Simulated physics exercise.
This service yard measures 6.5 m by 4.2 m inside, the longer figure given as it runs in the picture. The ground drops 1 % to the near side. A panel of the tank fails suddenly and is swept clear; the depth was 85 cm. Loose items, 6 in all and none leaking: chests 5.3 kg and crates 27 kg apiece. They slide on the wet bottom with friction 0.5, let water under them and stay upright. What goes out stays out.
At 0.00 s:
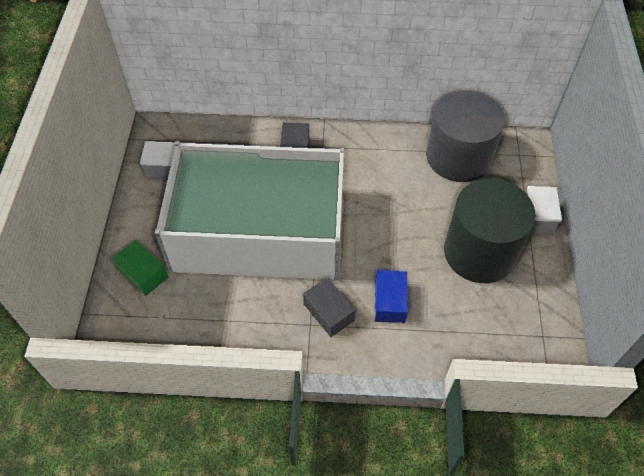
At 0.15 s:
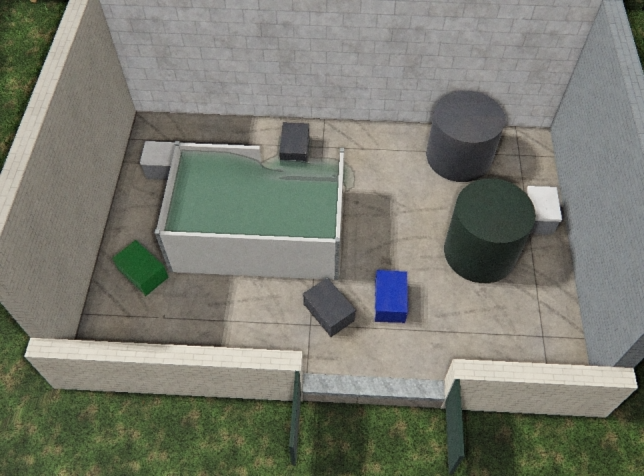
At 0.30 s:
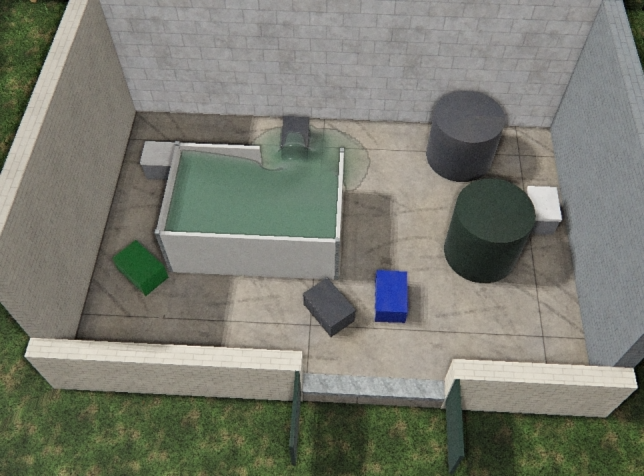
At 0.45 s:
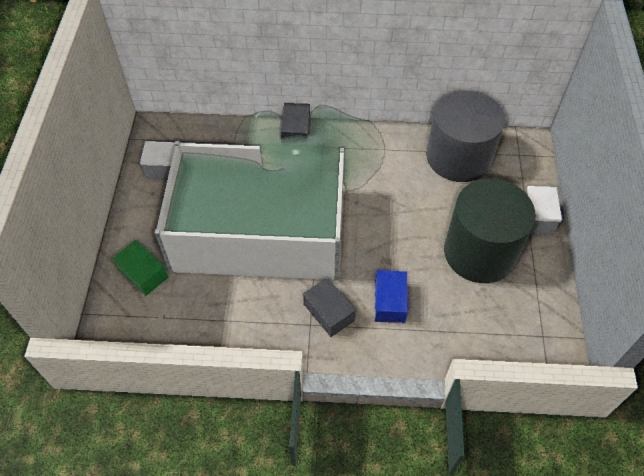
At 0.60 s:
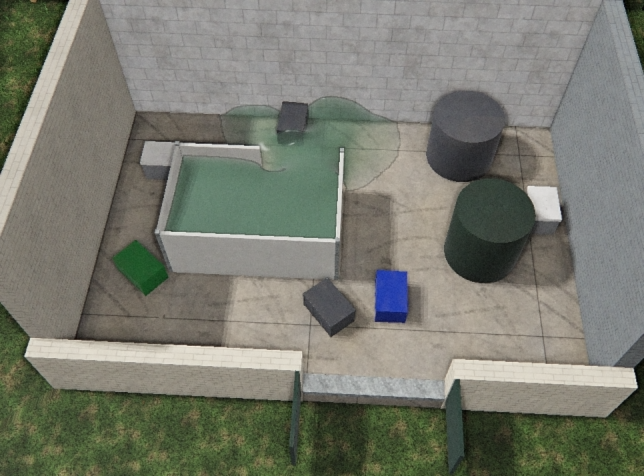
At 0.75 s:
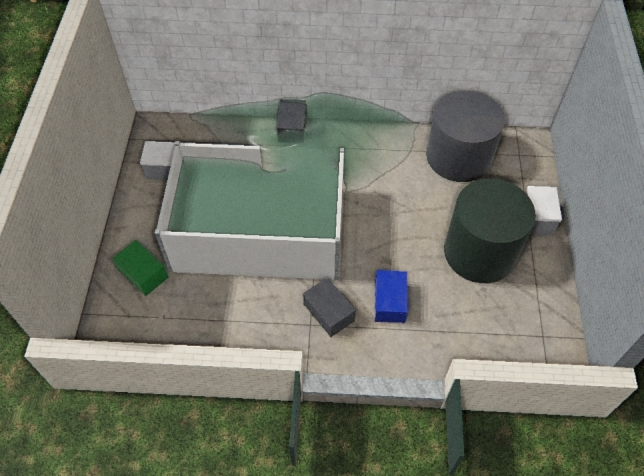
In a walled yard, part of the far side of a tank of green water opens, and water pours out around a dark grey box, which shifts slightly toward the back wall as the water spreads along it.
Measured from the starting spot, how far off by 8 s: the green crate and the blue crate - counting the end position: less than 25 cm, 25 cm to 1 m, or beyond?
Green crate gets carried off, blue crate gets carried off.
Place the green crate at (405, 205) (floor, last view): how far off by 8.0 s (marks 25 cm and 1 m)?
It gets carried off.
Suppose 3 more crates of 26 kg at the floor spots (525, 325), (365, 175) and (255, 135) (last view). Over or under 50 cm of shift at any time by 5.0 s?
In turn: Less, past it, more.
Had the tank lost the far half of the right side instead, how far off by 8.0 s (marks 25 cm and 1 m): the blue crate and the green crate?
Then the blue crate slides a little, the green crate barely shifts.
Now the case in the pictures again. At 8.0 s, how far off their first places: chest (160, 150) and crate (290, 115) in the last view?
In that order: 350 cm, 300 cm.
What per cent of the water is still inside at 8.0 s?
Some 80 per cent remains.
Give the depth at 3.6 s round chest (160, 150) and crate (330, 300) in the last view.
About 7 and 5 cm.
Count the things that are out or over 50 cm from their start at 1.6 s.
1 of them.
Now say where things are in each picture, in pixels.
In the first picture, the green crate at (138, 262) rests on the ground; the blue crate at (392, 291), on the bottom; water covers 3.2 m2; 0 of 6 have shifted.
In the second picture, the green crate at (138, 262), on the bottom; the blue crate at (392, 291) rests on the ground; 3.9 m2 under water; 0 of 6 have shifted.
In the third picture, the green crate at (138, 262) rests on the ground; the blue crate at (392, 291), on the bottom; water covers 4.9 m2; 1 of 6 have shifted.
In the fourth picture, the green crate at (138, 262) rests on the ground; the blue crate at (392, 291) rests on the ground; water covers 5.9 m2; 1 of 6 have shifted.
In the fifth picture, the green crate at (138, 262) rests on the ground; the blue crate at (392, 291) rests on the ground; water covers 6.3 m2; 1 of 6 have shifted.
In the sixth picture, the green crate at (138, 262) rests on the ground; the blue crate at (392, 291) rests on the ground; water covers 6.6 m2; 1 of 6 have shifted.
After 1.6 s the green crate is near (138, 262), 0.0 m from its start, aground; the blue crate is near (392, 291), 0.0 m from its start, aground; 0 of 6 are out; 0 afloat.
After 3.6 s the green crate is near (135, 309), 0.7 m from its start, aground; the blue crate is near (395, 317), 0.4 m from its start, aground; 0 of 6 are out; 2 afloat.
After 5.6 s the green crate is near (274, 337), 2.1 m from its start, afloat; the blue crate has gone out; 1 of 6 are out; 4 afloat.
After 8.0 s the green crate has gone out; the blue crate has gone out; 2 of 6 are out; 3 afloat.
